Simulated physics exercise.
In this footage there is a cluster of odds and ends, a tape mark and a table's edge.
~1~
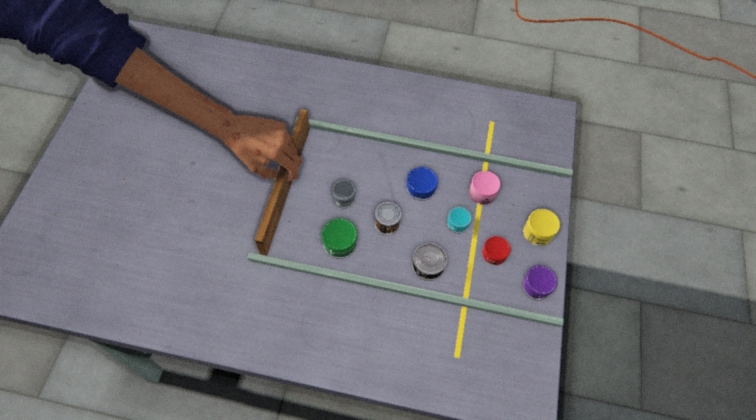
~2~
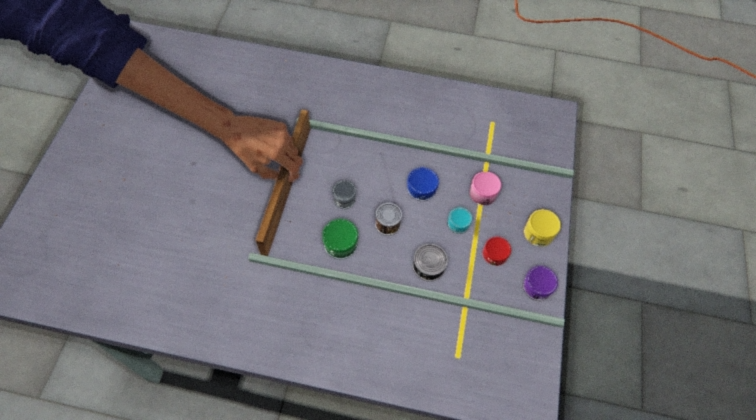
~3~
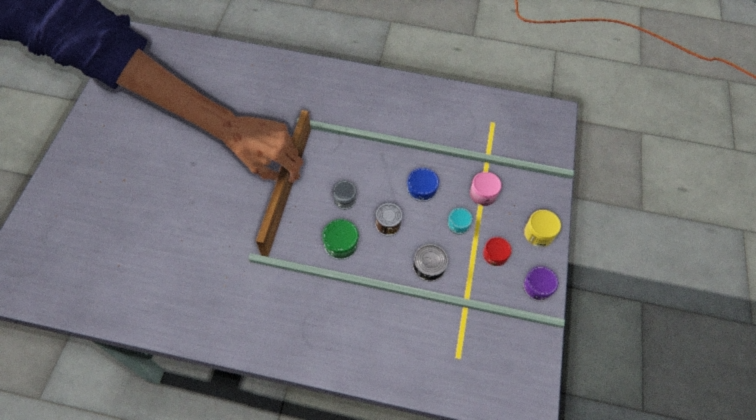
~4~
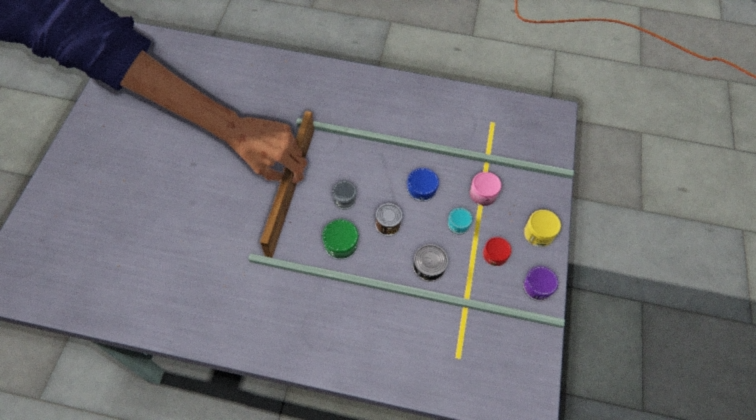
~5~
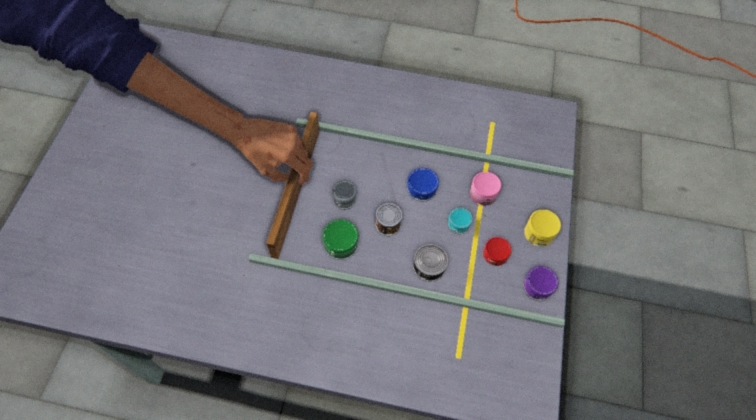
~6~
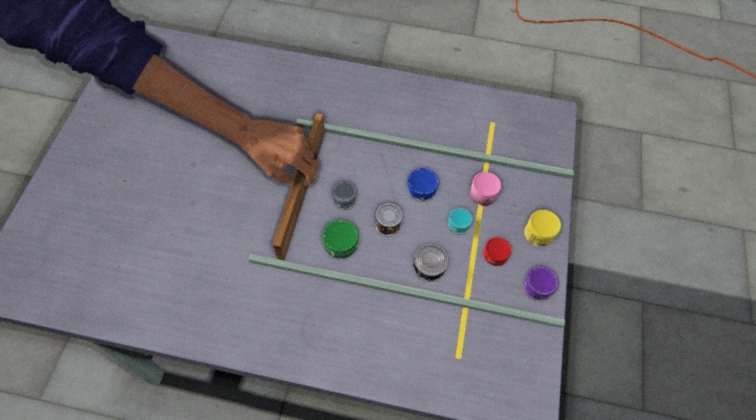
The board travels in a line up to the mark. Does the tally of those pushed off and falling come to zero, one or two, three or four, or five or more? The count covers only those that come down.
It comes to zero; none fall.
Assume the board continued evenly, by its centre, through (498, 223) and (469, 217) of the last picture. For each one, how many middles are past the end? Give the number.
The counts would come to 1 and 0.
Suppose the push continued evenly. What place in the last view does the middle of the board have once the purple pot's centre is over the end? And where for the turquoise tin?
(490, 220) and (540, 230), more or less.
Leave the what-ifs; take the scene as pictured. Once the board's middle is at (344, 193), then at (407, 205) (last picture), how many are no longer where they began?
2, then 5.
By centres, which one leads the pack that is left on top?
The purple pot finishes nearest.
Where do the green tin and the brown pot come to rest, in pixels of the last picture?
Final positions - green tin around (490, 272), brown pot around (489, 243).
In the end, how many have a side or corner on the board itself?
That makes 4.
Soon after, none off yet; purple pot at rest near (540, 284); yellow tub at rest near (542, 229); red tub at rest near (497, 252).
In the end, the number that fall off is zero.
